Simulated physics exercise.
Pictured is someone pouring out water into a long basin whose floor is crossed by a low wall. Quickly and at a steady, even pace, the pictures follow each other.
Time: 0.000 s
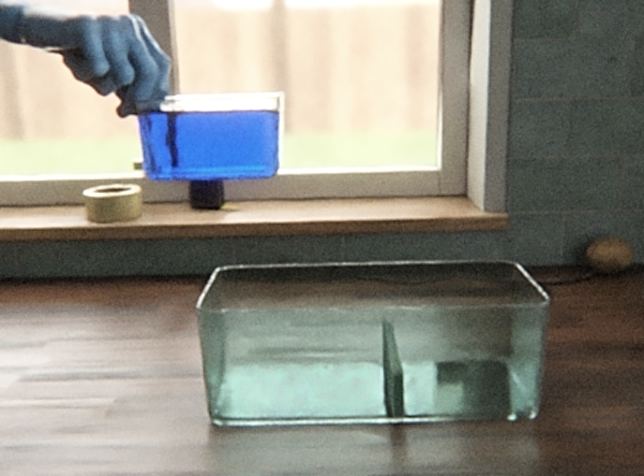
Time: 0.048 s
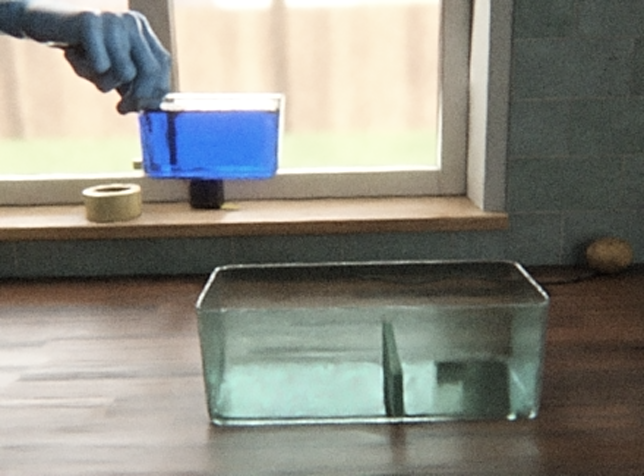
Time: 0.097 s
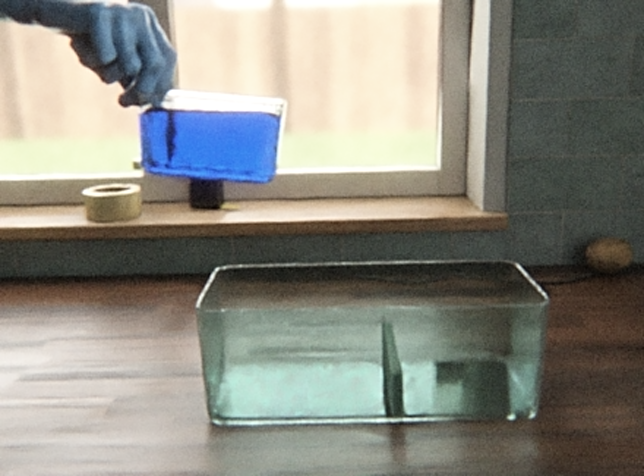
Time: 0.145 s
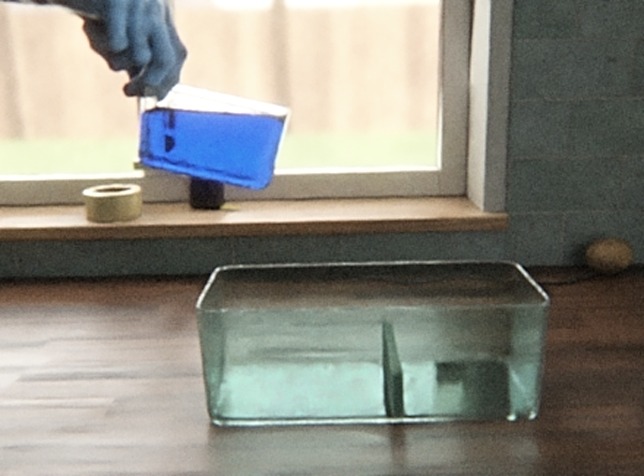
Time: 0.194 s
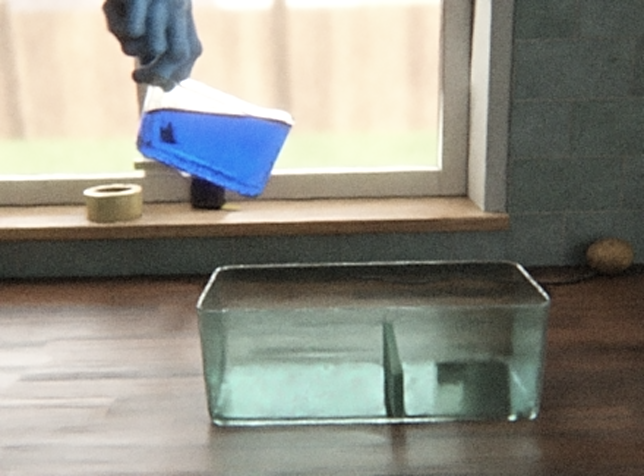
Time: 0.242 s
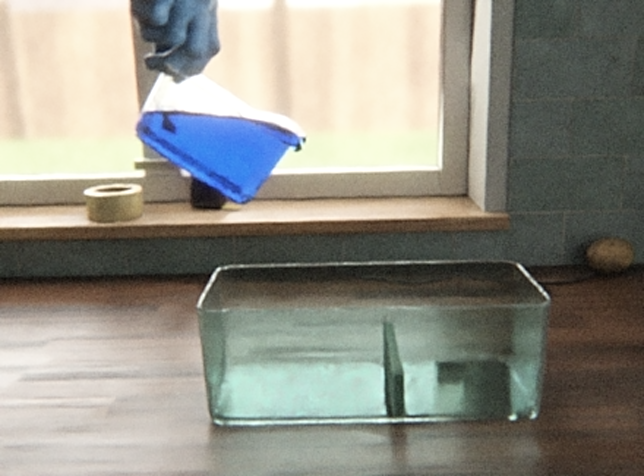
A gloved hand steadily tilts a clear container of blue liquid rightward above a glass basin.
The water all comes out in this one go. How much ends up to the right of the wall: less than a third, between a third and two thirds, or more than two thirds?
Less than a third.
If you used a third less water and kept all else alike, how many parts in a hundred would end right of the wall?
Estimated share: Around 5 %.
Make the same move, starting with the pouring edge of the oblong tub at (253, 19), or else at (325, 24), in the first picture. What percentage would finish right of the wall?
10 and 65 per cent.
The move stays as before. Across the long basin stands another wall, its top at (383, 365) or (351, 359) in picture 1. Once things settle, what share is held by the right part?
Record: Case 1 near 25 %, case 2 near 55 %.
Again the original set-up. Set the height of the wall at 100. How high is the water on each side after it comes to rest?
On the left it's around 50 per cent; on the right, 0 per cent.
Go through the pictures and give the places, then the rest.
Tilt 0°; pouring edge (280, 97); surface from (148, 110) to (279, 107); the long basin's rim runs from (207, 289) to (532, 282); the wall's top is at (392, 347), in the first frame.
Tilt 2°; pouring edge (281, 98); surface from (148, 109) to (280, 107), in the second frame.
Tilt 6°; pouring edge (284, 104); surface from (150, 108) to (282, 109), in the third frame.
Tilt 14°; pouring edge (287, 114); surface from (152, 107) to (285, 112), in the fourth frame.
Tilt 24°; pouring edge (290, 128); surface from (154, 108) to (288, 119); 2 per cent is over the edge, in the fifth frame.
Tilt 35°; pouring edge (291, 143); surface from (152, 109) to (281, 130); 7 per cent is over the edge, in the sixth frame.
A moment on, the oblong tub is tipped right over and 17 per cent is still to pour, 36 is left of the wall and 0 right of it.
Next, the oblong tub is tipped right over and 1 per cent is still to pour, 91 is left of the wall and 1 right of it.
Then the oblong tub is tipped right over and 0 per cent is still to pour, 91 is left of the wall and 6 right of it.
Later the oblong tub is tipped right over and 0 per cent is still to pour, 90 is left of the wall and 7 right of it.
In the end 90 per cent lies left of the wall, 8 right of it and 3 outside.
